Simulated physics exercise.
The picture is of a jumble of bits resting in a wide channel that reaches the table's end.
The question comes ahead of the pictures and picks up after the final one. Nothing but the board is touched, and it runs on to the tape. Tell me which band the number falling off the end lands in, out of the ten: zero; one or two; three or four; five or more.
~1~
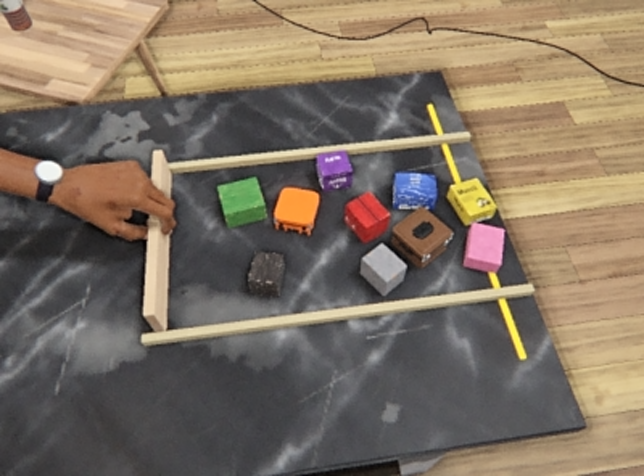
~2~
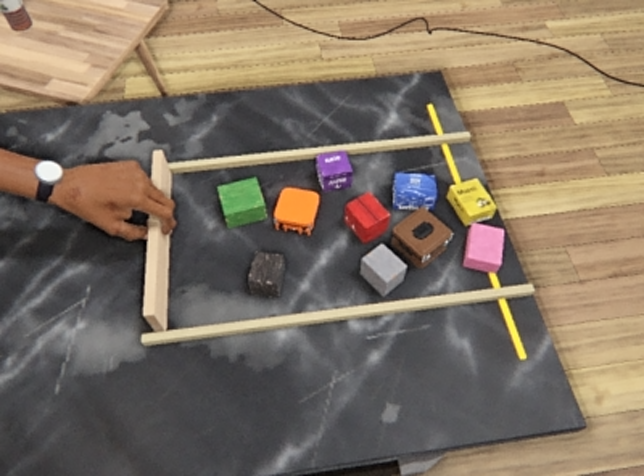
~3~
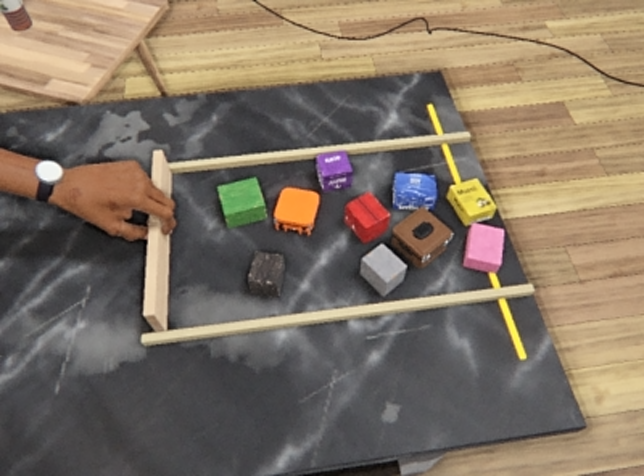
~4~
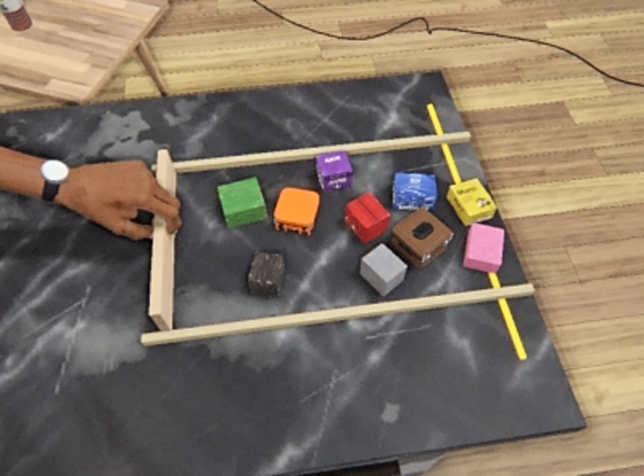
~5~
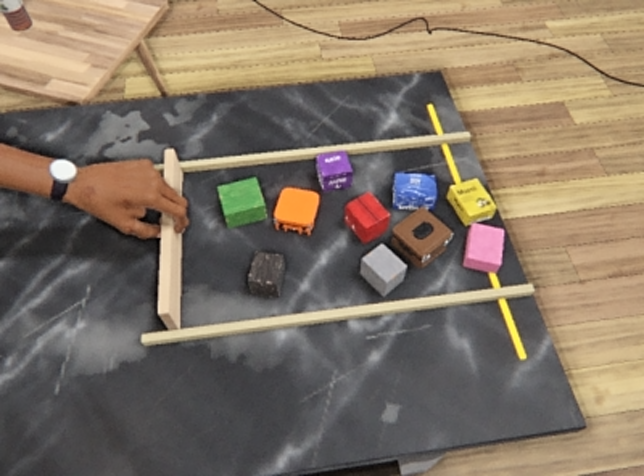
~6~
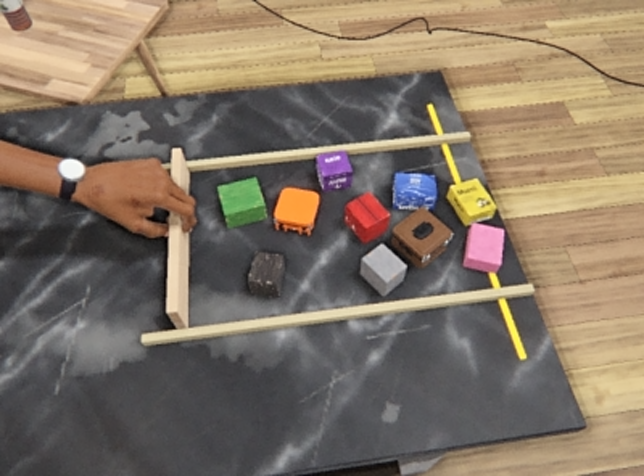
It lands in the five or more band.
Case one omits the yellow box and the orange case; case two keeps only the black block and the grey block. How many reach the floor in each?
3 and 5.
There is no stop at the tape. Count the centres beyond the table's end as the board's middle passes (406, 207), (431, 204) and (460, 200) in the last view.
2; 3; 5.
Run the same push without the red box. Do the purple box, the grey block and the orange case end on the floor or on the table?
Purple box - safe, grey block - safe, orange case - gone.
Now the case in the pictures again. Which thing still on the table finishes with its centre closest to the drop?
It's the green block that ends nearest.
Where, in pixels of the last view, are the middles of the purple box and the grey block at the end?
First at (464, 145); second at (515, 270).
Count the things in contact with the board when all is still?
The count in contact is 4.
Early on, none off yet; yellow box at rest near (473, 202); pink block at rest near (484, 248); blue box travelled a little near (429, 187).
Finally, the number that fall off is five or more; lost, orange case, red box, brown case, blue box, pink block and yellow box.
